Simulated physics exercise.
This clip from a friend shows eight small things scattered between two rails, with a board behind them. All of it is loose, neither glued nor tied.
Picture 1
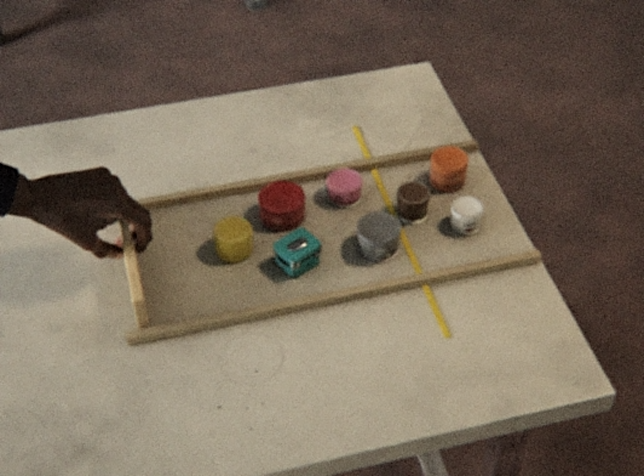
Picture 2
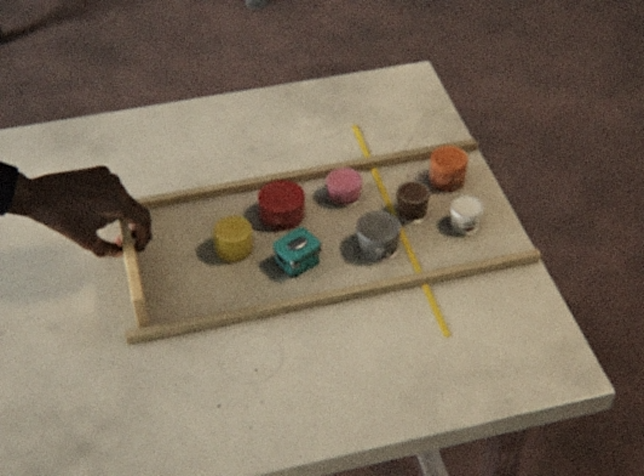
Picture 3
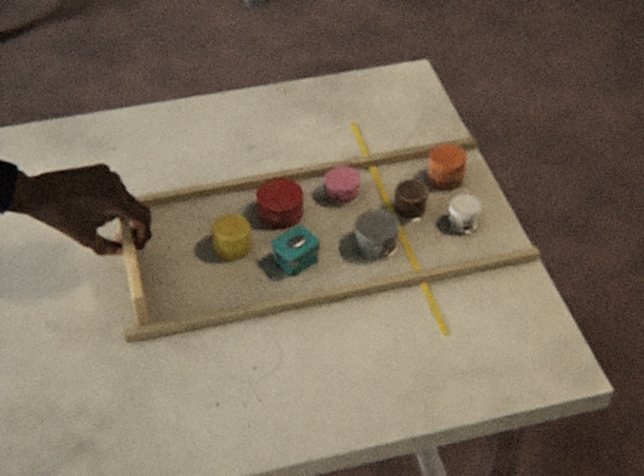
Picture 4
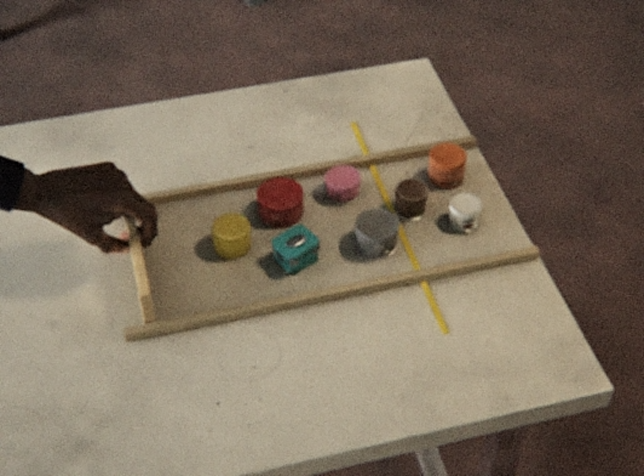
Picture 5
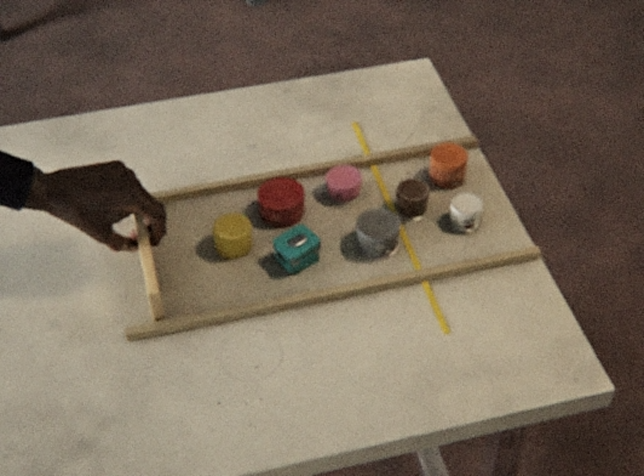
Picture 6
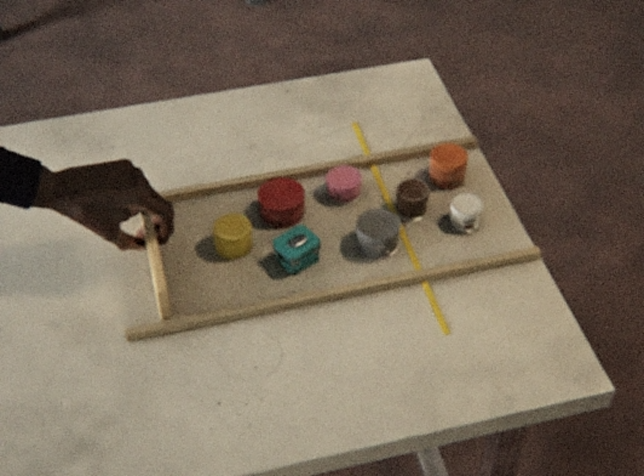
On a pale table, a hand slides a board slightly right toward eight still objects.
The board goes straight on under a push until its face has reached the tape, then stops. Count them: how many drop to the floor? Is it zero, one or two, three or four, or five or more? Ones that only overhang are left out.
I would say zero.
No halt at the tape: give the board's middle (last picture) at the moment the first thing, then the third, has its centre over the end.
First around (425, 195), then around (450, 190).
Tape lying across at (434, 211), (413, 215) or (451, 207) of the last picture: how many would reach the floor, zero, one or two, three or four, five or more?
So, taking them in turn, I'd give 1 or 2; zero; one or two.
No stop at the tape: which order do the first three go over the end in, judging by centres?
Order, earliest first: The white pot; the orange tub; the grey tin.
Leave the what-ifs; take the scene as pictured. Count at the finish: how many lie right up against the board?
The count comes out at 3.
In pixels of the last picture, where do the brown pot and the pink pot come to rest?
The brown pot comes to rest at (443, 196), and the pink pot comes to rest at (427, 161).
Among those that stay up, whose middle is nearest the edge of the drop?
Result: White pot.
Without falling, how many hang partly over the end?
The figure is 0.
Soon after, none off yet; orange tub at rest near (448, 166); white pot at rest near (466, 213); brown pot at rest near (412, 200).
In the end, the number that fall off is zero.
